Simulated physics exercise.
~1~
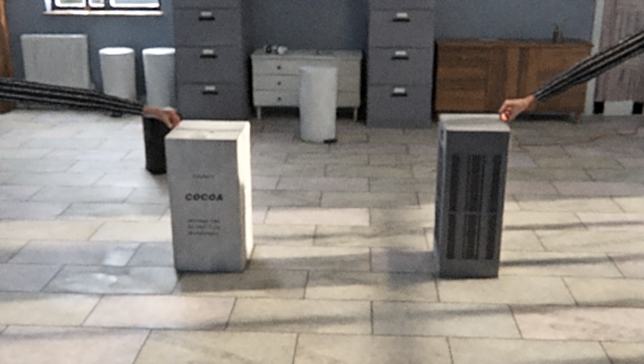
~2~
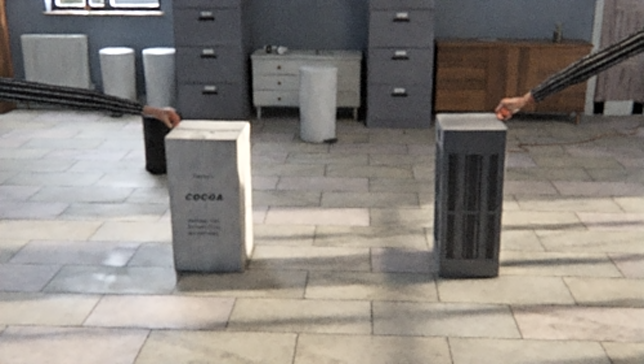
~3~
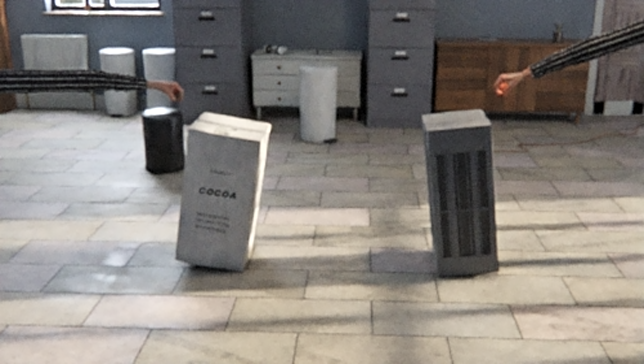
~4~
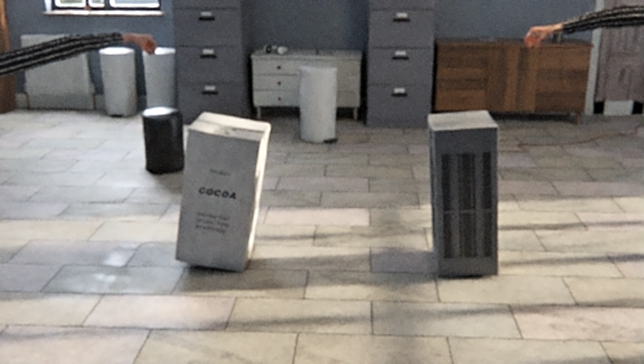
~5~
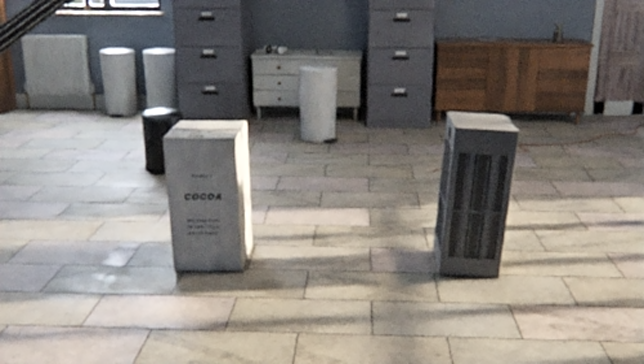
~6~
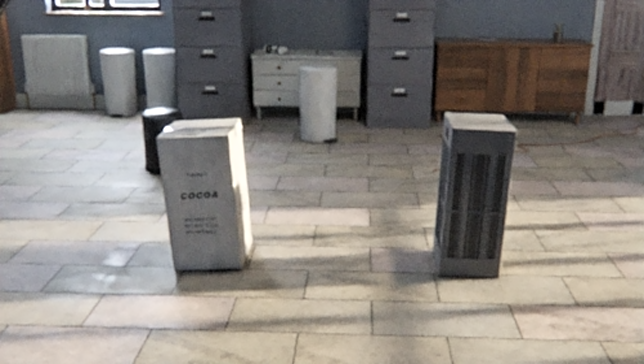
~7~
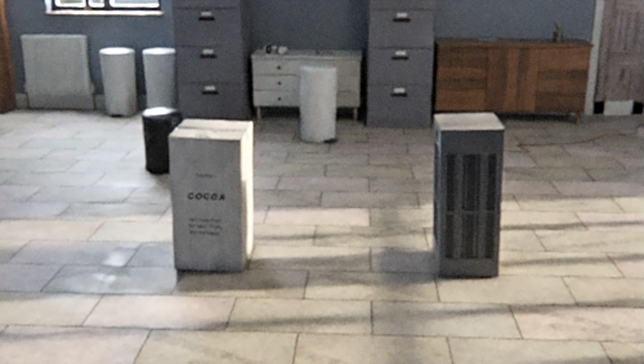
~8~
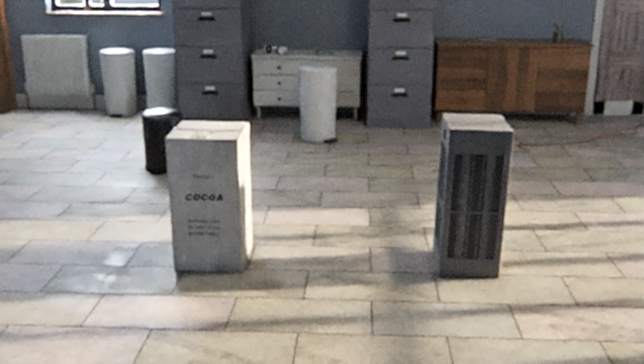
A white parcel and a grey crate, standing upright on a tiled floor, are pushed by two hands reaching in from either side and tip inward; the hands withdraw, and both rock back, wobble slightly and end upright on their bases.
